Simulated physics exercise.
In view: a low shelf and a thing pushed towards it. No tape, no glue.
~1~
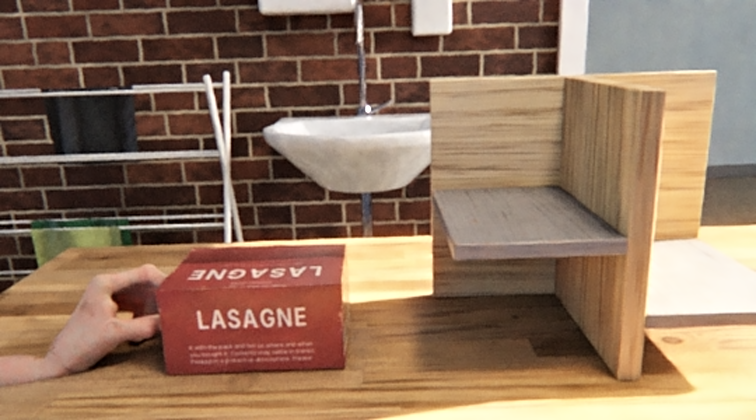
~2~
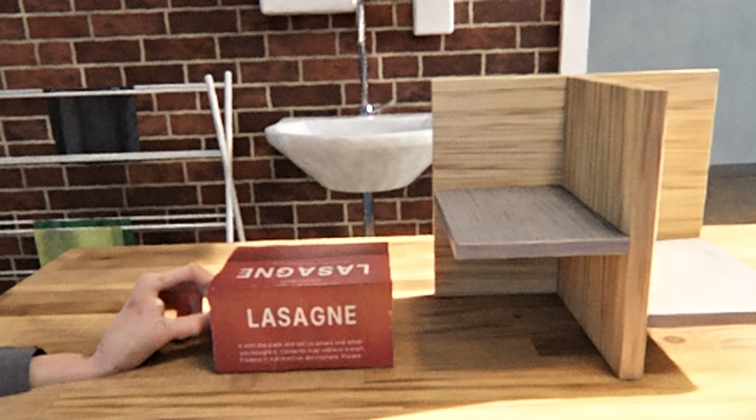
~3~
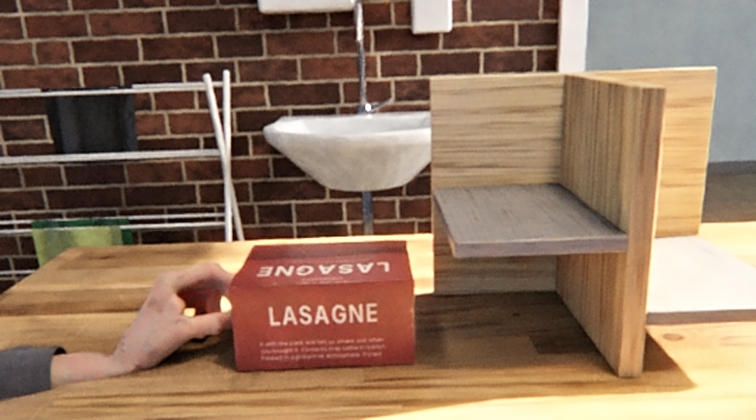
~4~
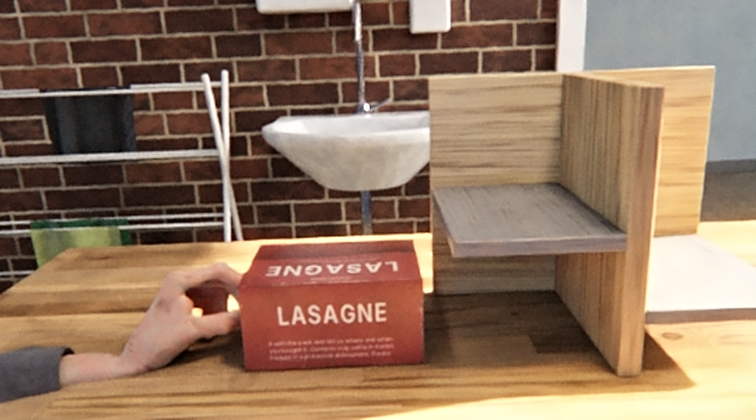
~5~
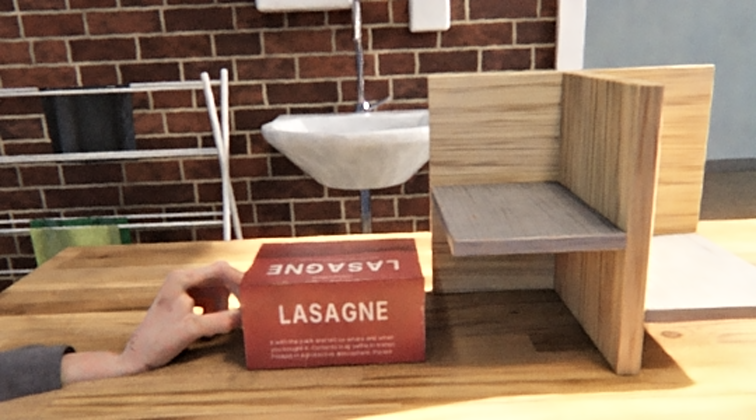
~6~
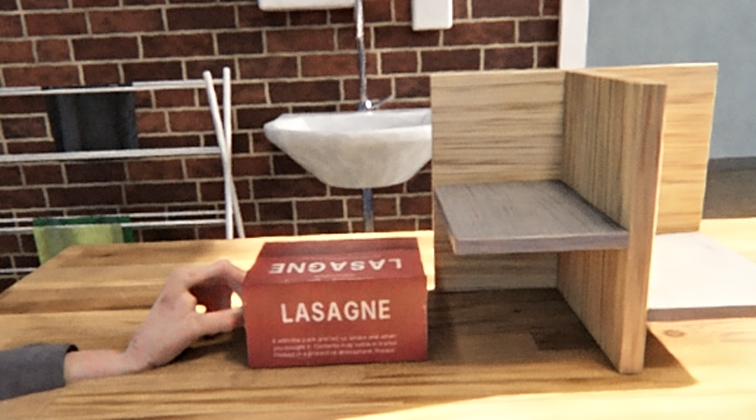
On a wooden table in front of a brick wall with a white sink, a hand at the left pushes a red lasagne box rightward toward a wooden stand with a low grey shelf. The box slides a short way, then barely moves, with the fingers still behind it beside the stand.
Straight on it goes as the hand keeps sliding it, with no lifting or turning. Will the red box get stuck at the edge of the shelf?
No, it passes under.
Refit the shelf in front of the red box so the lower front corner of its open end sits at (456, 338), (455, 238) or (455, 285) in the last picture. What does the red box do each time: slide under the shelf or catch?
It won't pass the first time, passes the second and passes the third.
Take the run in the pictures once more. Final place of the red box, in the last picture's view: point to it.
Resting spot: Approximately (487, 291).
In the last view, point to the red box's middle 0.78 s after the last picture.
Roughly at pixel (464, 292).
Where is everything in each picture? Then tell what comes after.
In the first frame, hand sliding it forward; red box (264, 304); shelf (597, 212).
In the second frame, hand sliding it forward; red box (309, 302); shelf (599, 211).
In the third frame, hand sliding it forward; red box (329, 300); shelf (598, 209).
In the fourth frame, hand sliding it forward; red box (336, 300); shelf (596, 208).
In the fifth frame, hand sliding it forward; red box (338, 298); shelf (596, 207).
In the sixth frame, hand sliding it forward; red box (340, 297); shelf (598, 205).
Then, 0.34 s later than the last frame, red box sliding up to the opening near (375, 295).
Then, 0.60 s later than the last frame, red box part of the way in near (428, 293).
Then, 0.78 s later than the last frame, red box part of the way in near (464, 292).
When it is over, the red box goes under, near (487, 291).
